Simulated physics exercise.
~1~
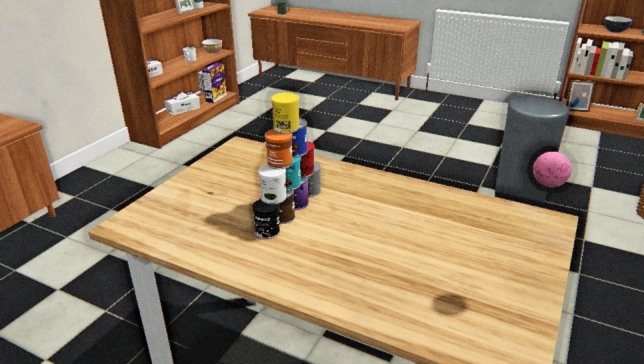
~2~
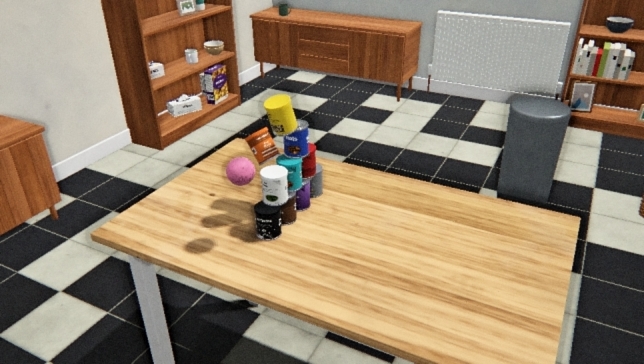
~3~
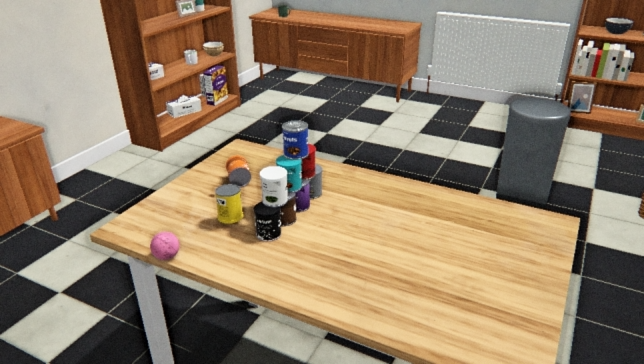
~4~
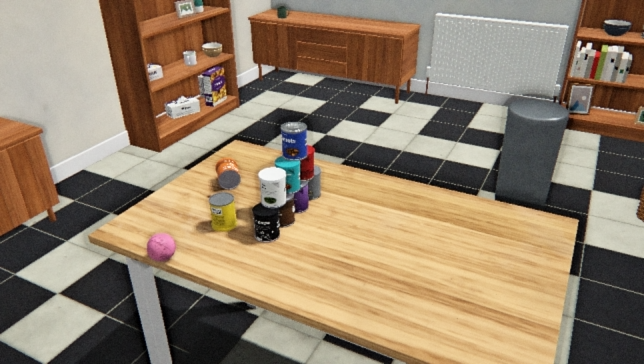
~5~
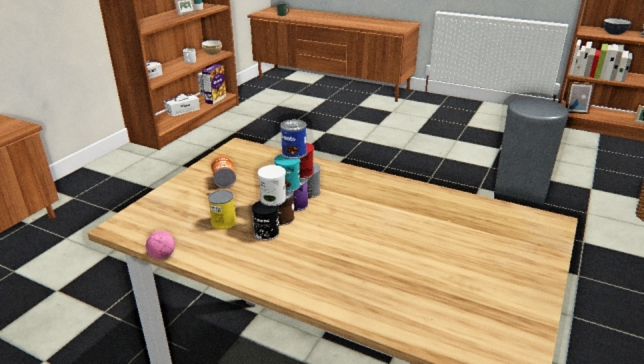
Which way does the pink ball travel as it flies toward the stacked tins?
The pink ball travels to the left.
